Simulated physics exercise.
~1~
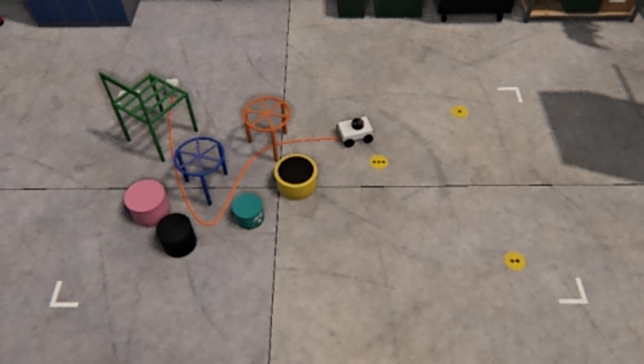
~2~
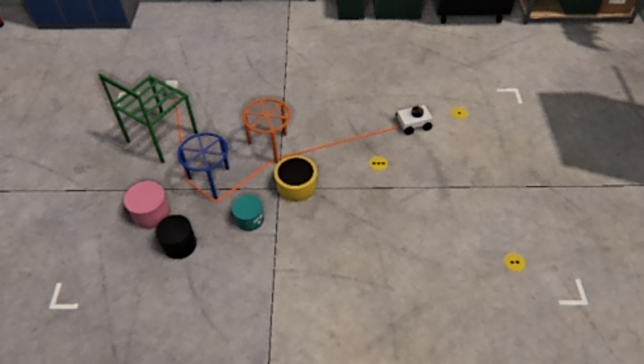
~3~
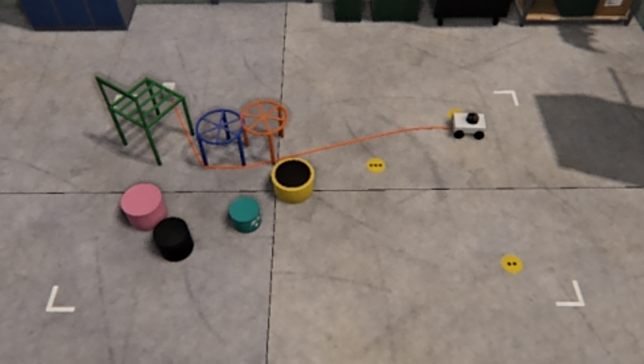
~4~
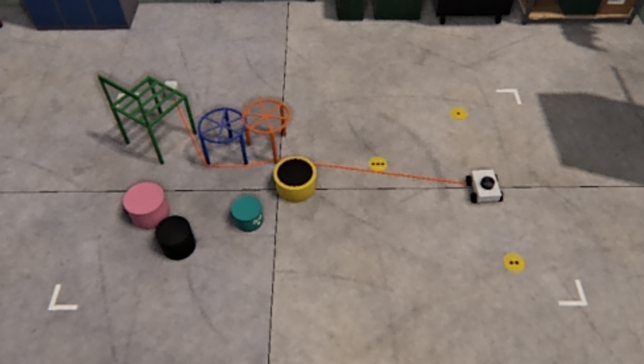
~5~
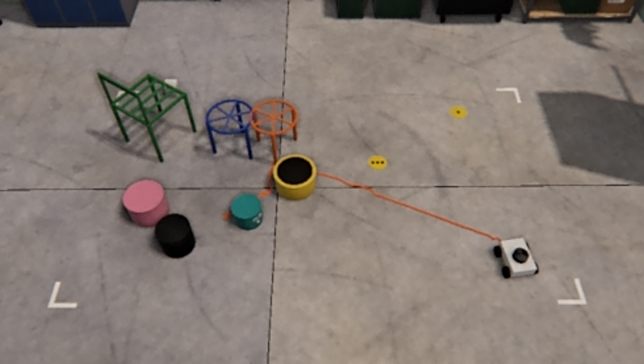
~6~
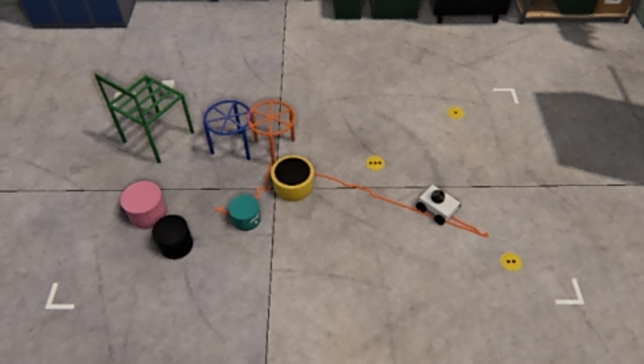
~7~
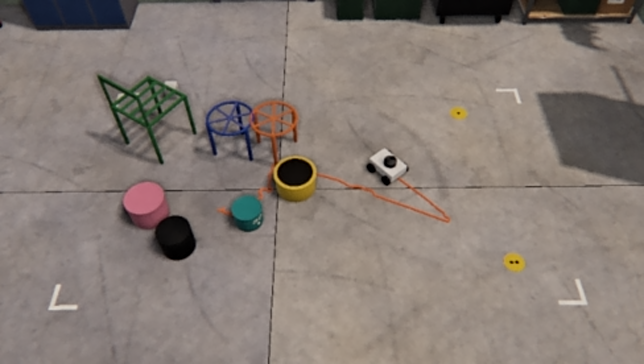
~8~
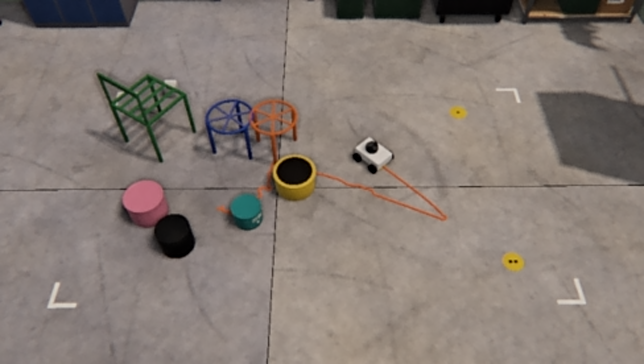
A small white cart pulls an orange cord, shifting the blue stool, then rolls back leftward.
